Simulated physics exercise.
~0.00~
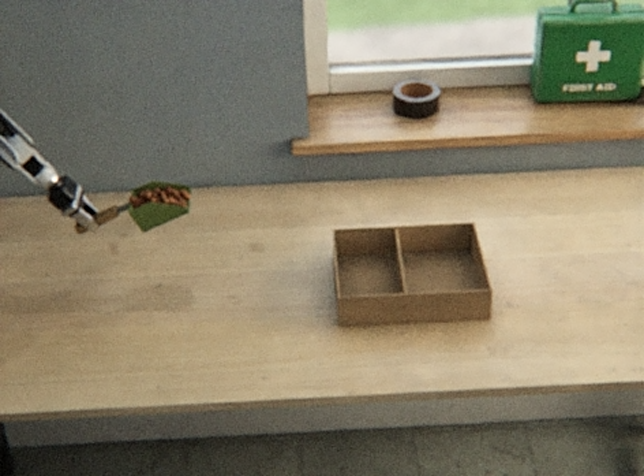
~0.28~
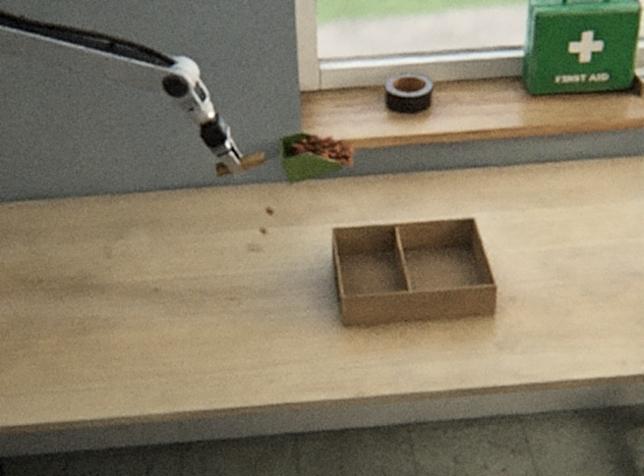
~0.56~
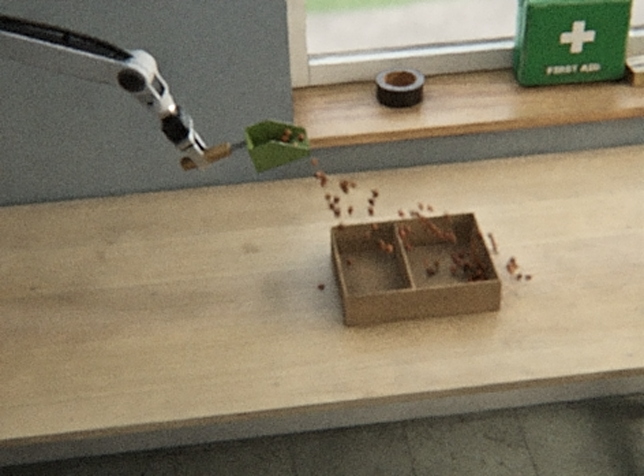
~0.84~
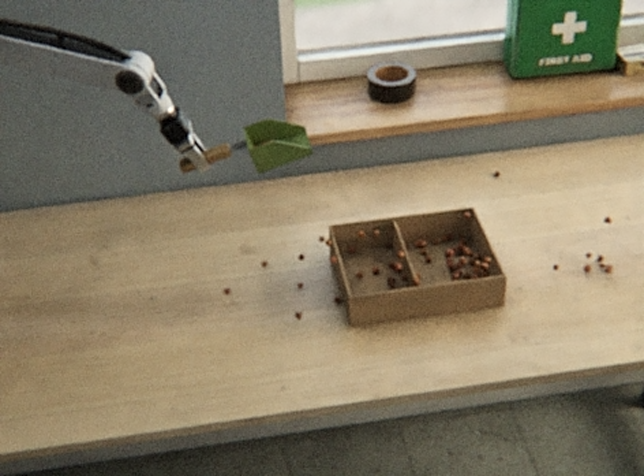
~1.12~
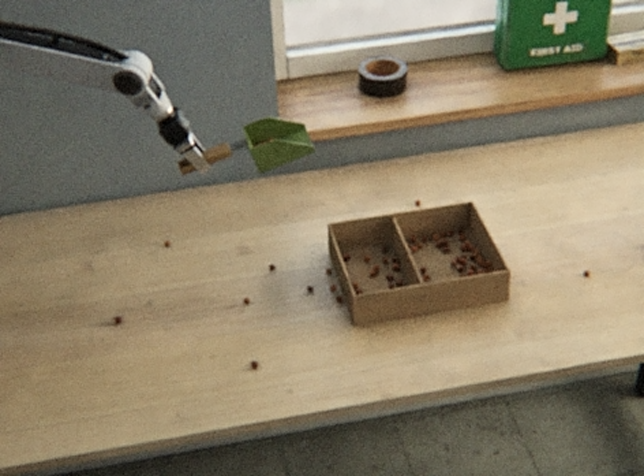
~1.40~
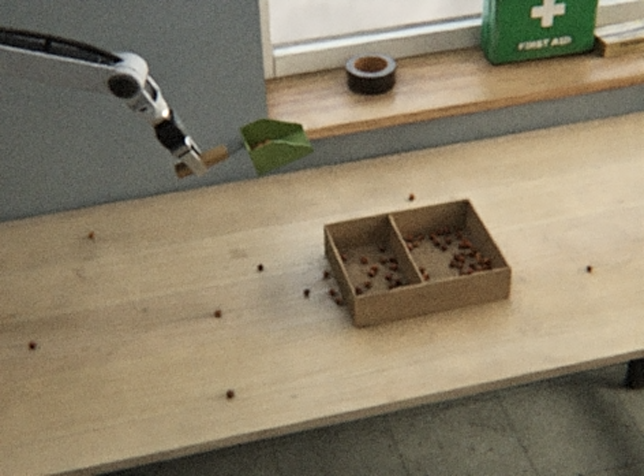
The clip opens on a robot arm at the left holding a green scoop heaped with small brown nuts above a wooden table, where a two-part open box sits near a windowsill holding a roll of tape and a green first aid case. The arm carries the scoop right and upward, and a couple of nuts drop. It then draws back slightly left, and the load spills forward through the air toward the box. Many nuts land in both compartments, while others scatter and roll across the tabletop. Finally, the scoop hangs still, with more nuts in the right compartment than the left and several strays lying around the box.
